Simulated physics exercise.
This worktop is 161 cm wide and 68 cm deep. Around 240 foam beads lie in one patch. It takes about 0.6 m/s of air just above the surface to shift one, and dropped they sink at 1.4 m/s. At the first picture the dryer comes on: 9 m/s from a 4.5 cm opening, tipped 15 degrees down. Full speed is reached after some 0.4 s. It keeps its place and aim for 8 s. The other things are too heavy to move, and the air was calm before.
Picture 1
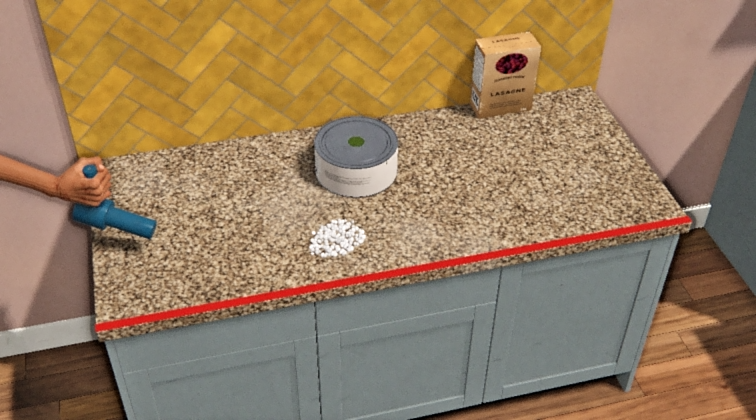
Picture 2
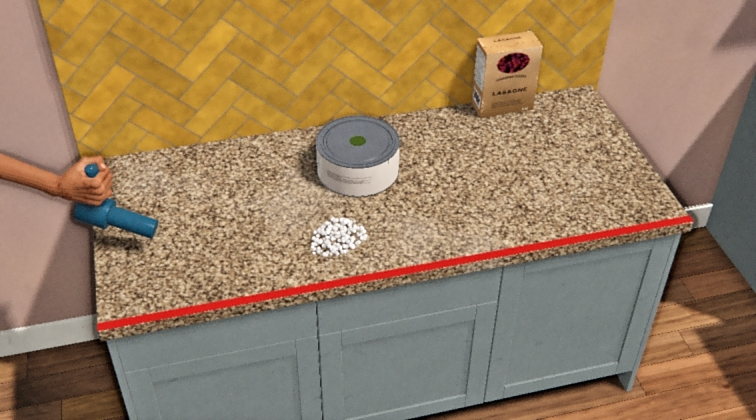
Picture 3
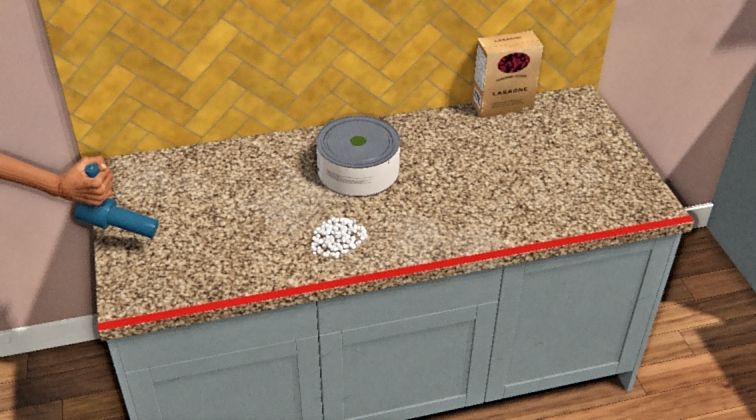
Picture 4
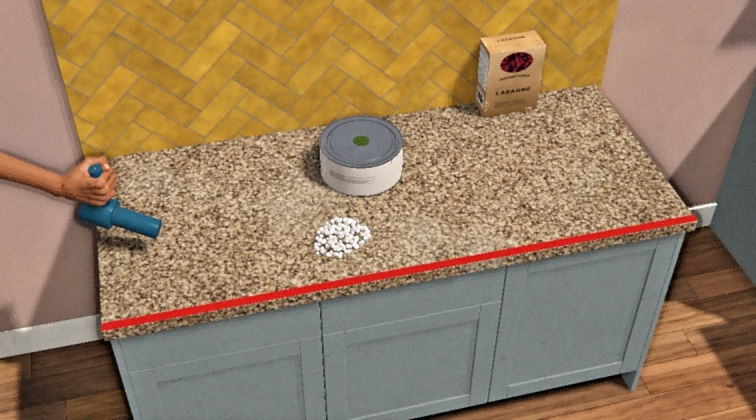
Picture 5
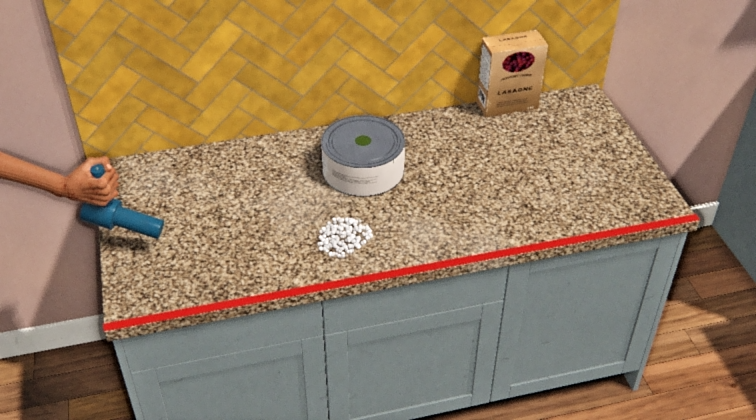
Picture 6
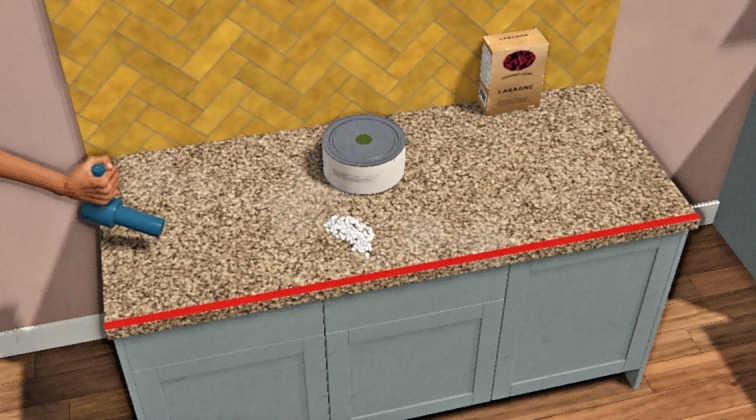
At first, a hand at the left holds a blue dryer over a speckled worktop, pointed toward a round patch of small white beads, with a large tin and a carton behind. The beads lie still for most of the clip, then some shift slightly to the right, leaving the patch ragged.
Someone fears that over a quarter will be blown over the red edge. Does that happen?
More than a quarter over the red edge: No.
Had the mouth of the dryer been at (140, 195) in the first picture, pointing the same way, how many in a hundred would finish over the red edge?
Then about 70 %.
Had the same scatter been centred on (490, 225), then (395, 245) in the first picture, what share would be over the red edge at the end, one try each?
In turn about 15 %, 40 %.
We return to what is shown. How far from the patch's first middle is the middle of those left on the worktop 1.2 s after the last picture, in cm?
Roughly 60 cm.
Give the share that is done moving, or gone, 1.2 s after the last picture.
About 5 %.
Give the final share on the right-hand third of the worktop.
Near 0 %.
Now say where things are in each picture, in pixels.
In the first frame, the middle of the foam beads is near (338, 240), none has stirred yet and the mouth of the dryer is at (153, 230).
In the second frame, the middle of the foam beads is near (339, 237), none has stirred yet and the red edge is centred on (415, 273).
In the third frame, the middle of the foam beads is near (339, 236), none has stirred yet, the top of a large tin is at (358, 140) and the top of a carton is at (510, 42).
In the fourth frame, the middle of the foam beads is near (343, 236) and none has stirred yet.
In the fifth frame, the middle of the foam beads is near (345, 236) and none has stirred yet.
In the sixth frame, the middle of the foam beads is near (352, 234), the farthest in sight from the dryer is at (372, 235) and about 40 % have left their places.
Then, 1.2 s after the last picture the count stands so, 11 % are over the red edge; the middle of those still in play is near (552, 196).
Then, 2.2 s after the last picture the count stands so, 11 % are over the red edge; the middle of those still in play is near (638, 162).
Then, 4.0 s after the last picture the count stands so, 11 % are over the red edge.
Then, 7.6 s after the last picture, at the end, 11 % are over the red edge.
